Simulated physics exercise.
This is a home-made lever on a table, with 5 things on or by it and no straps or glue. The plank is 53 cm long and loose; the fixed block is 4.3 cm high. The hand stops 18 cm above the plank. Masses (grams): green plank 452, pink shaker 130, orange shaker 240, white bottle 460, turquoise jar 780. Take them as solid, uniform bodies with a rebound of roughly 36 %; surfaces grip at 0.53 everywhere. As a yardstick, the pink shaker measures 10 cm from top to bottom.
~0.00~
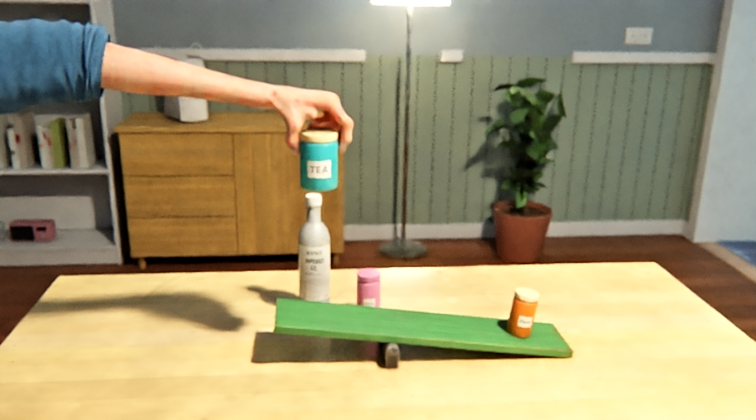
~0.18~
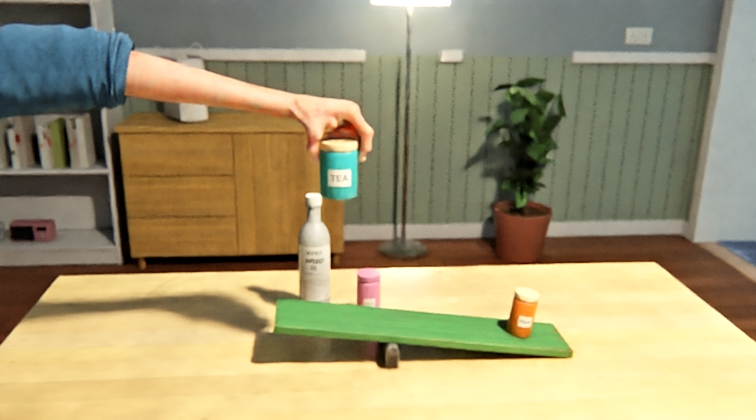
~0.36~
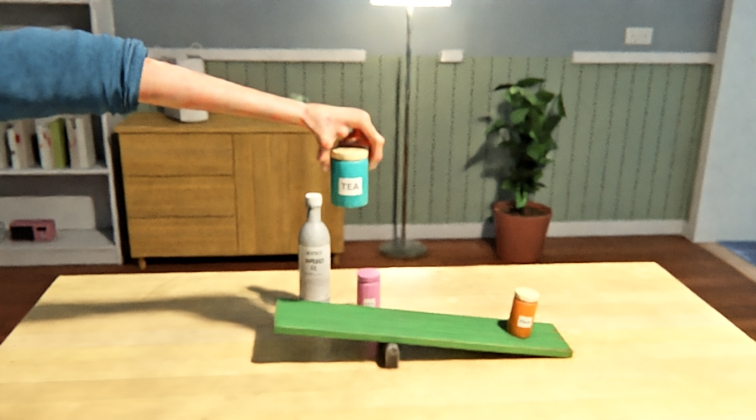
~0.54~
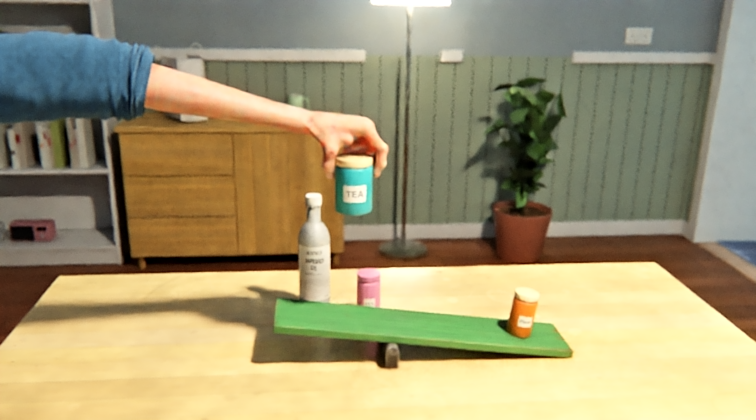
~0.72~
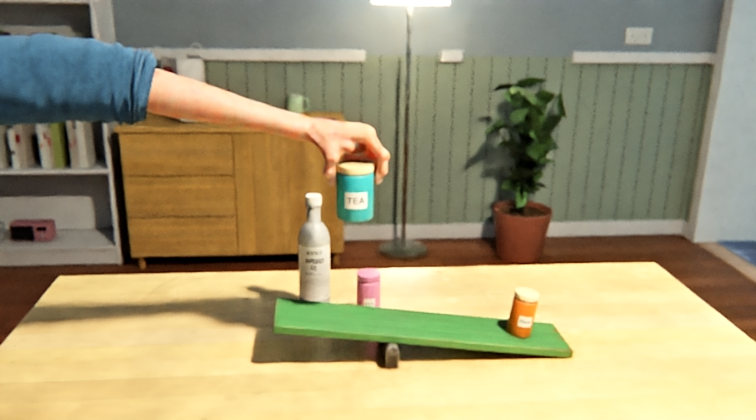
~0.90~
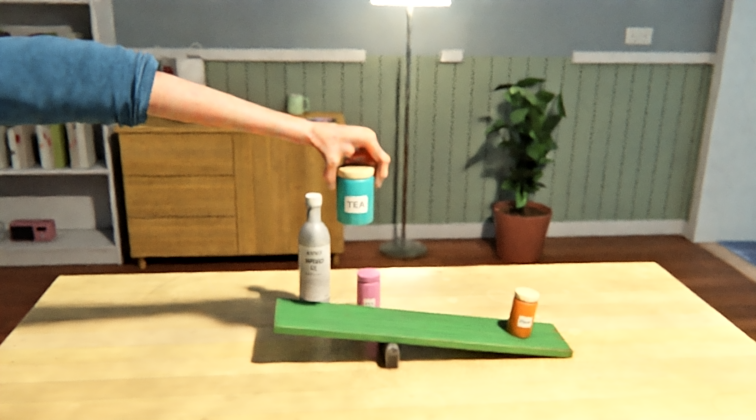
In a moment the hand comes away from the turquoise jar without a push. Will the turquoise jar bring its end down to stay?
In the end the plank ends as it began.
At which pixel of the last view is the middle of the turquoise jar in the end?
Near (408, 308).
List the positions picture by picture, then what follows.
In the first frame, 8 cm still to go; turquoise jar (319, 159); green plank (423, 328).
In the second frame, 5 cm still to go; turquoise jar (339, 168); orange shaker (523, 312).
In the third frame, 3 cm still to go; turquoise jar (349, 176); green plank (423, 328).
In the fourth frame, 2 cm still to go; turquoise jar (353, 184); orange shaker (523, 312).
In the fifth frame, 1 cm still to go; turquoise jar (355, 190); green plank (423, 328).
Held still over the plank; turquoise jar (355, 194); orange shaker (523, 312), in the sixth frame.
After 1.20 s, plank at 6°, leaning as at the start; turquoise jar 5° off upright near (356, 296).
After 1.40 s, plank at 4°, leaning as at the start; turquoise jar on its side near (399, 306); orange shaker 35° off upright.
After 1.50 s, plank at 8°, leaning as at the start; turquoise jar on its side near (406, 307); orange shaker 54° off upright.
In the end (4.0 s), plank at 7°, leaning as at the start; toppled on the table or plank, orange shaker and turquoise jar; the other 3 under 4 cm from the start. At the end, from the last picture's camera, turquoise jar near (408, 308). The plank finishes with the same end low.
